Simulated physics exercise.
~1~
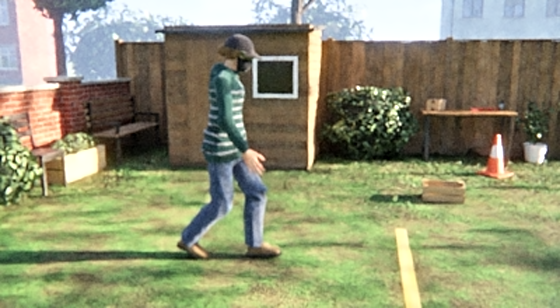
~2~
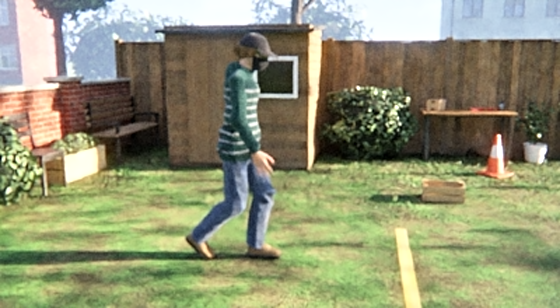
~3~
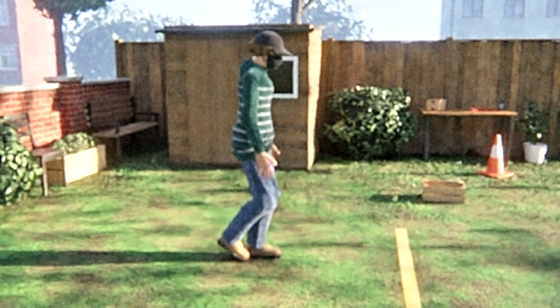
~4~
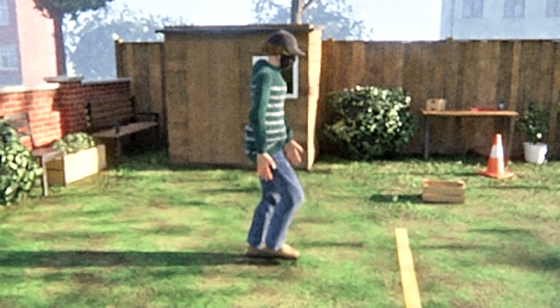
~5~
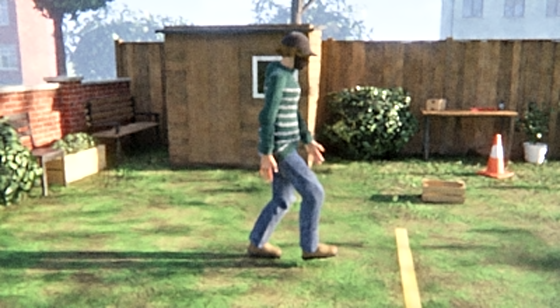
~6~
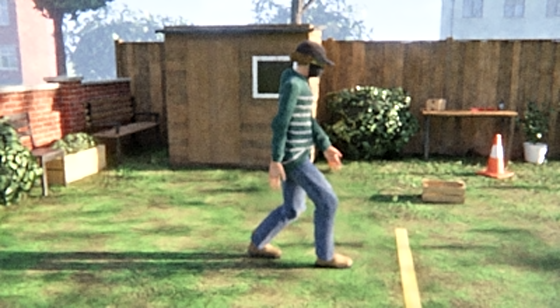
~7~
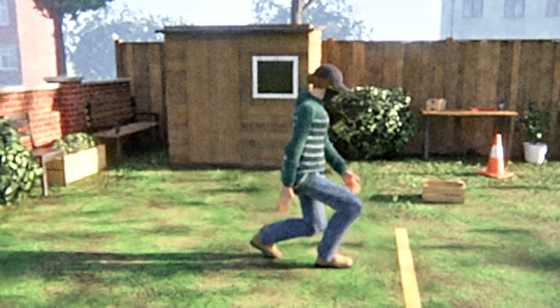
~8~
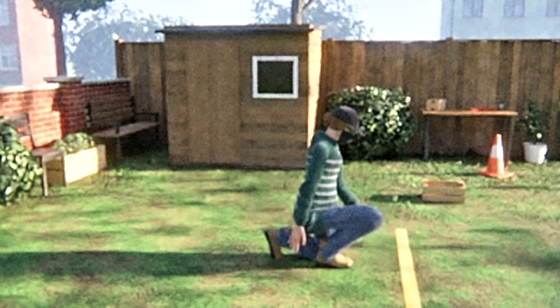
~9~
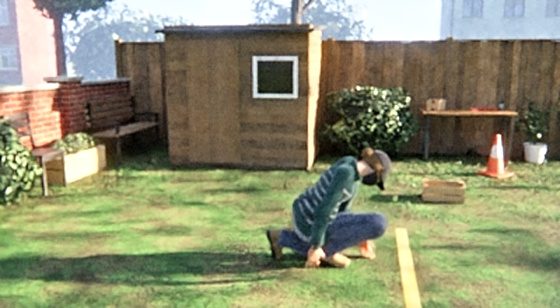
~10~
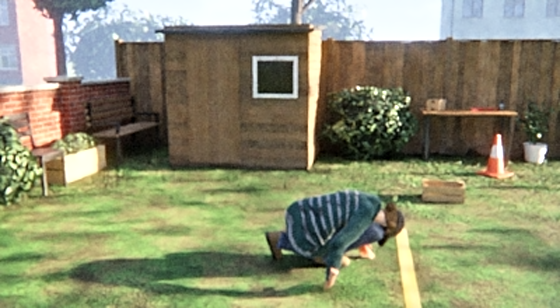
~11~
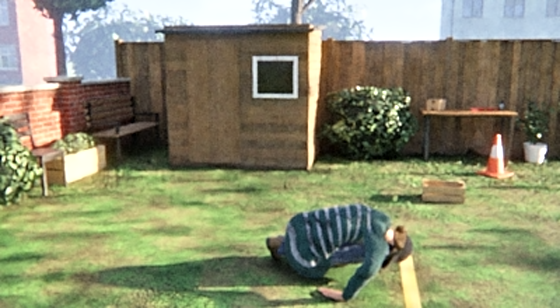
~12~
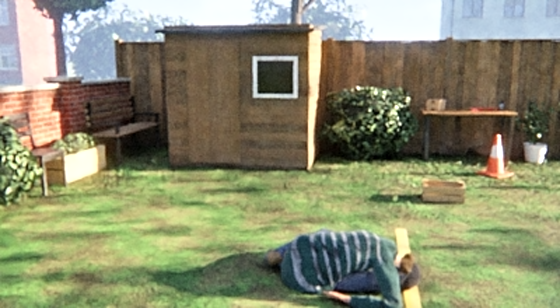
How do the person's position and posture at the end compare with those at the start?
At the start the person is upright and walking in front of the shed, left of the yellow tape. By the end the person is farther right and much lower, slumped on the grass close to the tape.
